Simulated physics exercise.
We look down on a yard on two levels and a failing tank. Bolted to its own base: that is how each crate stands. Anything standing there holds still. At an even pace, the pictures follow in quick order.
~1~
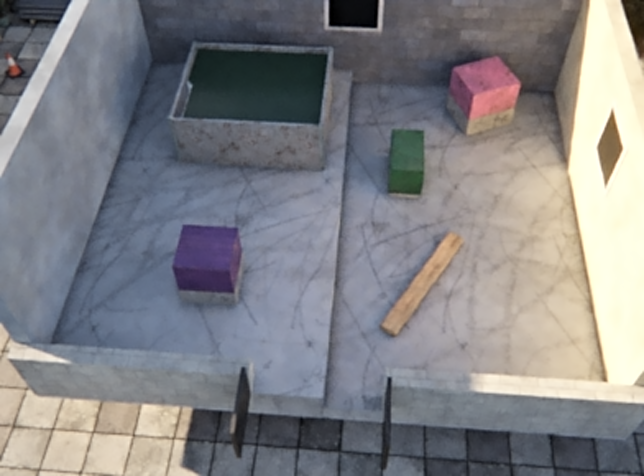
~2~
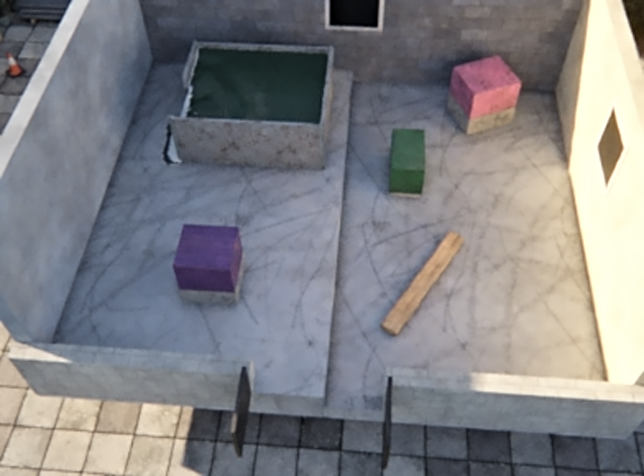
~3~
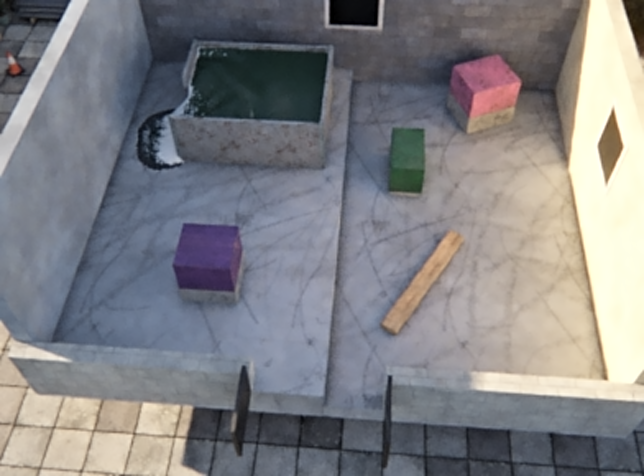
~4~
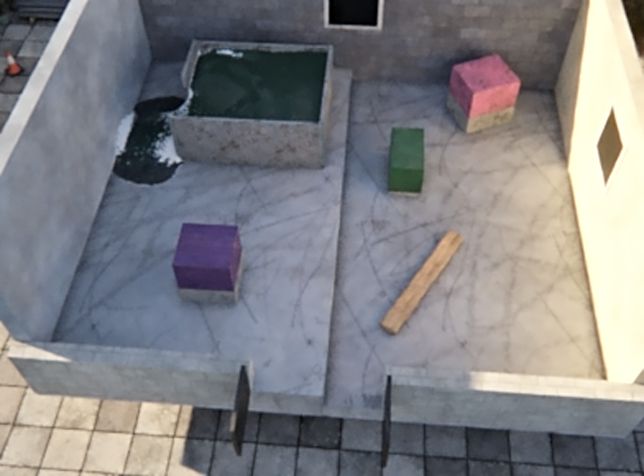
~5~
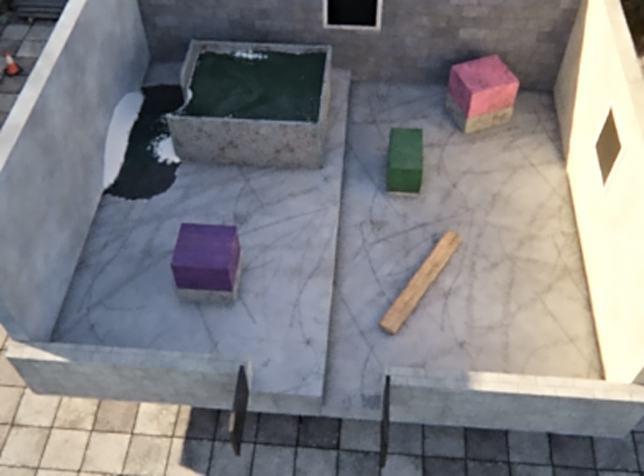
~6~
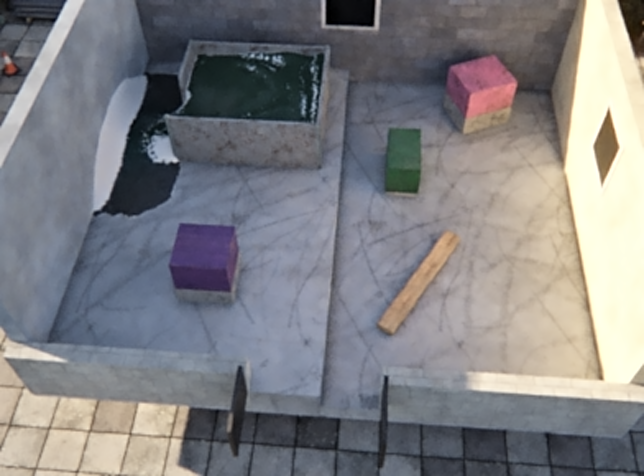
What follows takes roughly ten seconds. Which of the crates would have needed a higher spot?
My prediction: Looks like the purple crate is out of reach of the water, looks like the green crate is within reach of the water, looks like the pink crate is out of reach of the water.
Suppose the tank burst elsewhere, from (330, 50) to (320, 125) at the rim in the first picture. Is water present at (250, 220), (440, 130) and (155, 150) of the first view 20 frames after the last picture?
Spared, then sodden, then spared.
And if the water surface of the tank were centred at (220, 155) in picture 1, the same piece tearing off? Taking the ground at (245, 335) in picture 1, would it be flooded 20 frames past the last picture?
That spot: Swamped.
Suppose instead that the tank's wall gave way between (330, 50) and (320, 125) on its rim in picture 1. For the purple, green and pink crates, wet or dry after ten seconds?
Result - purple one is missed; green one is hit by the flood; pink one is hit by the flood.
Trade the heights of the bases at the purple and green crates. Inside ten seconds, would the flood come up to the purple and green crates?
After the trade the purple crate is inundated, and the green crate is left untouched.
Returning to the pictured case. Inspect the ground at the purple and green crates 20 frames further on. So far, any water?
At purple the front is there, at green it is absent.
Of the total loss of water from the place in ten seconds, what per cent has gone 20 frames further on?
I'd put it near 5 in a hundred.
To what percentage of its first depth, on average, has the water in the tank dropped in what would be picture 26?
It works out to roughly 44 %.
A moment on, water covers 15 % of the floor; the purple crate not reached, the green crate not reached, the pink crate not reached.
Next, water covers 25 % of the floor; the purple crate water round its plinth, the green crate not reached, the pink crate not reached.
Then, water covers 50 % of the floor; the purple crate water round its plinth, the green crate not reached, the pink crate water round its plinth.
Later, water covers 80 % of the floor; the purple crate water round its plinth, the green crate water round its plinth, the pink crate water round its plinth.
In the end, water covers 95 % of the floor; the purple crate stayed above the water, the green crate was topped, the pink crate stayed above the water.
